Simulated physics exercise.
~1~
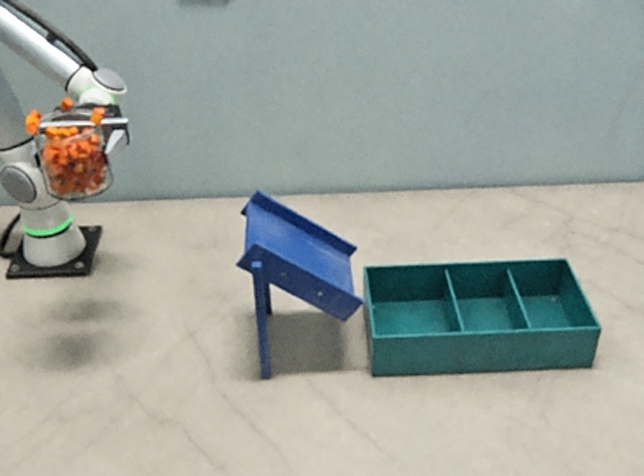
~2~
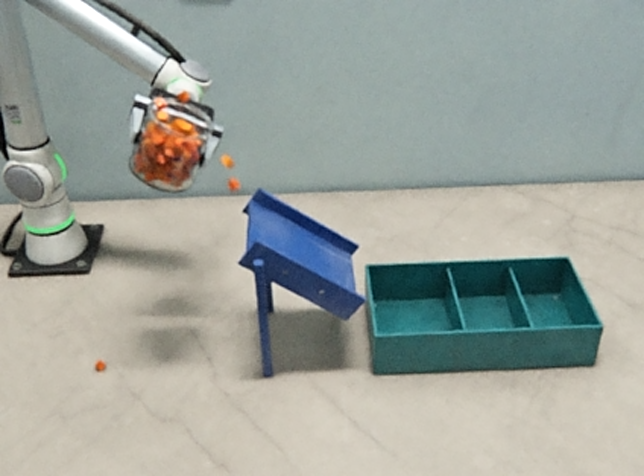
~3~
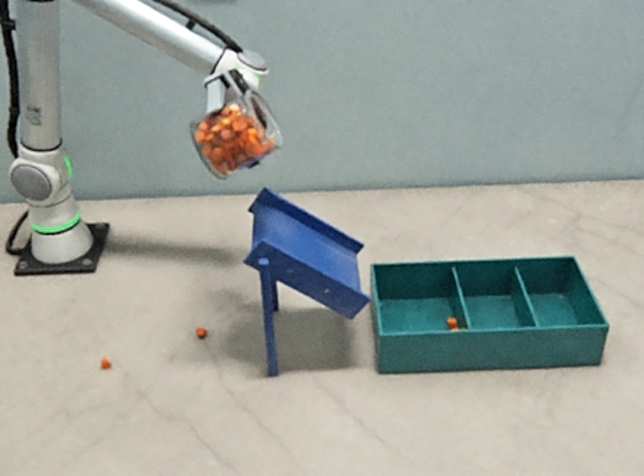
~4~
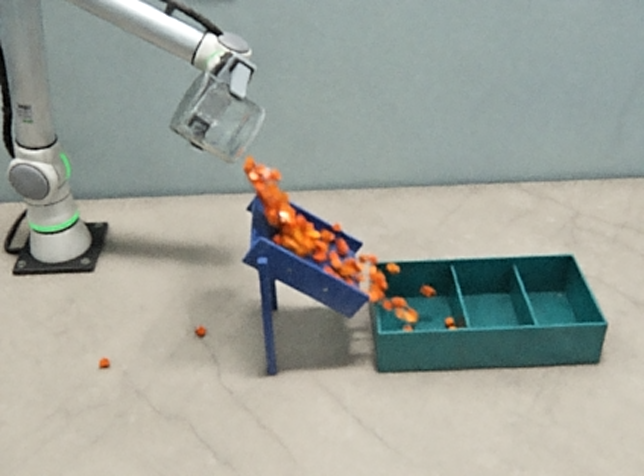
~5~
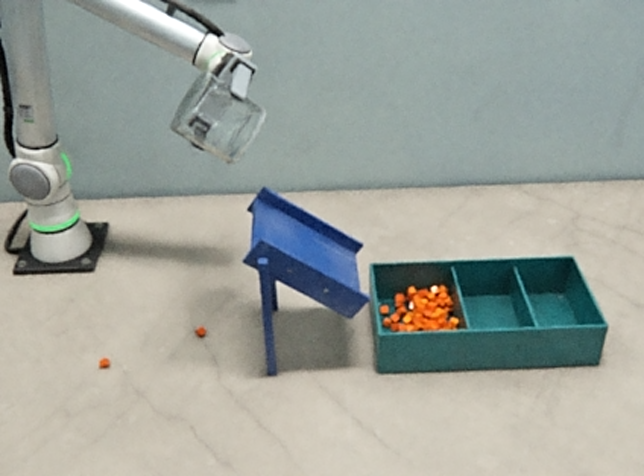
On a pale tabletop, a robot arm carries a clear beaker of orange vegetable dice rightward, dropping a couple on the table, then tips it over a blue chute. The dice slide into a green divided box, ending piled in its left compartment beneath the emptied beaker.
